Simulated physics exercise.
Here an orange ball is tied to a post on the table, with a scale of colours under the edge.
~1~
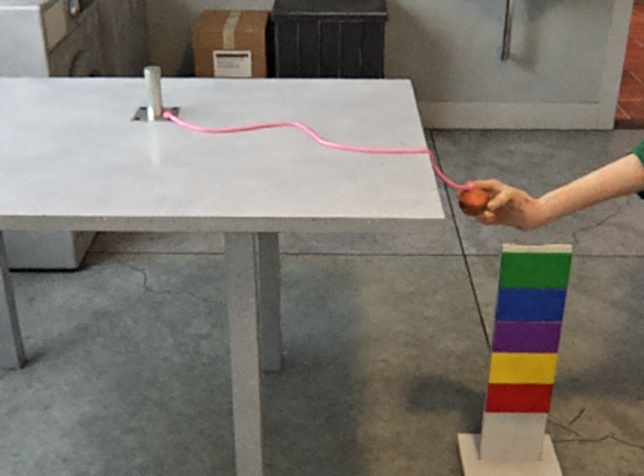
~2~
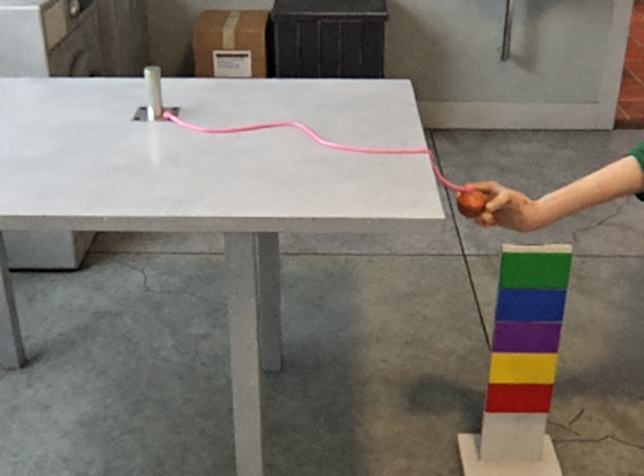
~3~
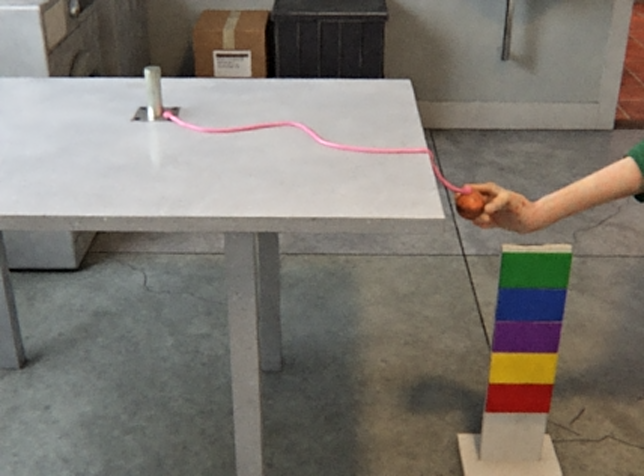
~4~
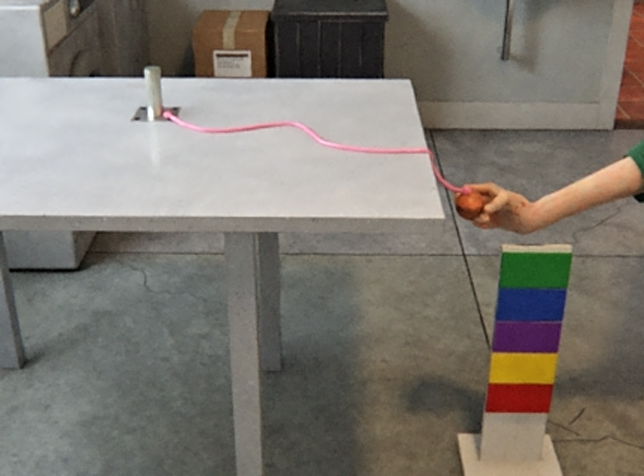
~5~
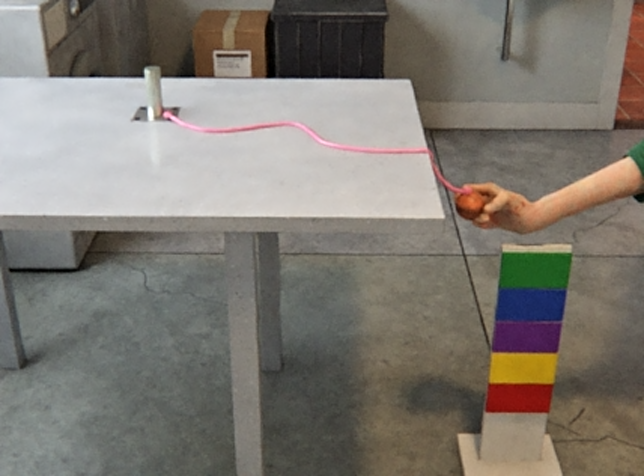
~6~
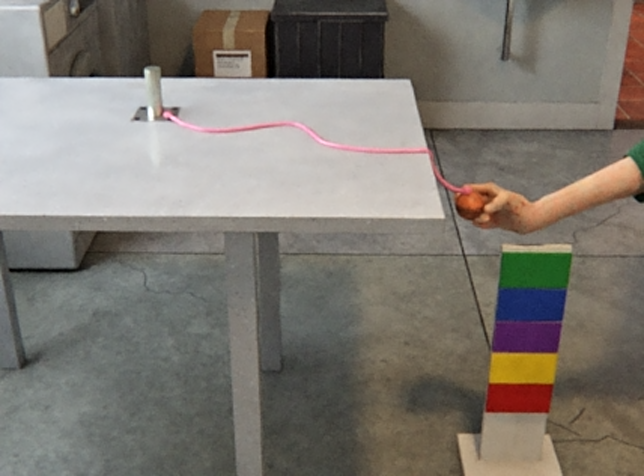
In a workshop, a hand holding an orange ball tied by a slack pink cord to a table post, barely moving.
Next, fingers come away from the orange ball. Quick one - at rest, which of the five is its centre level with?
At green.
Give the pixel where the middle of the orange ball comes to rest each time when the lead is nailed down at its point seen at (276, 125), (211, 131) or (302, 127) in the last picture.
In order of the tries: About (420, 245), then (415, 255), then (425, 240).
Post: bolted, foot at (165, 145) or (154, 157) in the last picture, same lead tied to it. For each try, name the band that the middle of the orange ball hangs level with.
The first case gives blue, the second gives blue.
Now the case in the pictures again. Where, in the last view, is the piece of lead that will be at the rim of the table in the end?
That spot is roughly at (378, 151).
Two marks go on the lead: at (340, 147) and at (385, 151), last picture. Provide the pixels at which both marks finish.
First point (390, 140), second point (428, 154).
A little later, ball near (433, 263); level with green.
Next, ball near (438, 263); level with green.
When it is over, ball near (416, 264); level with green. Its middle rests at the green band.
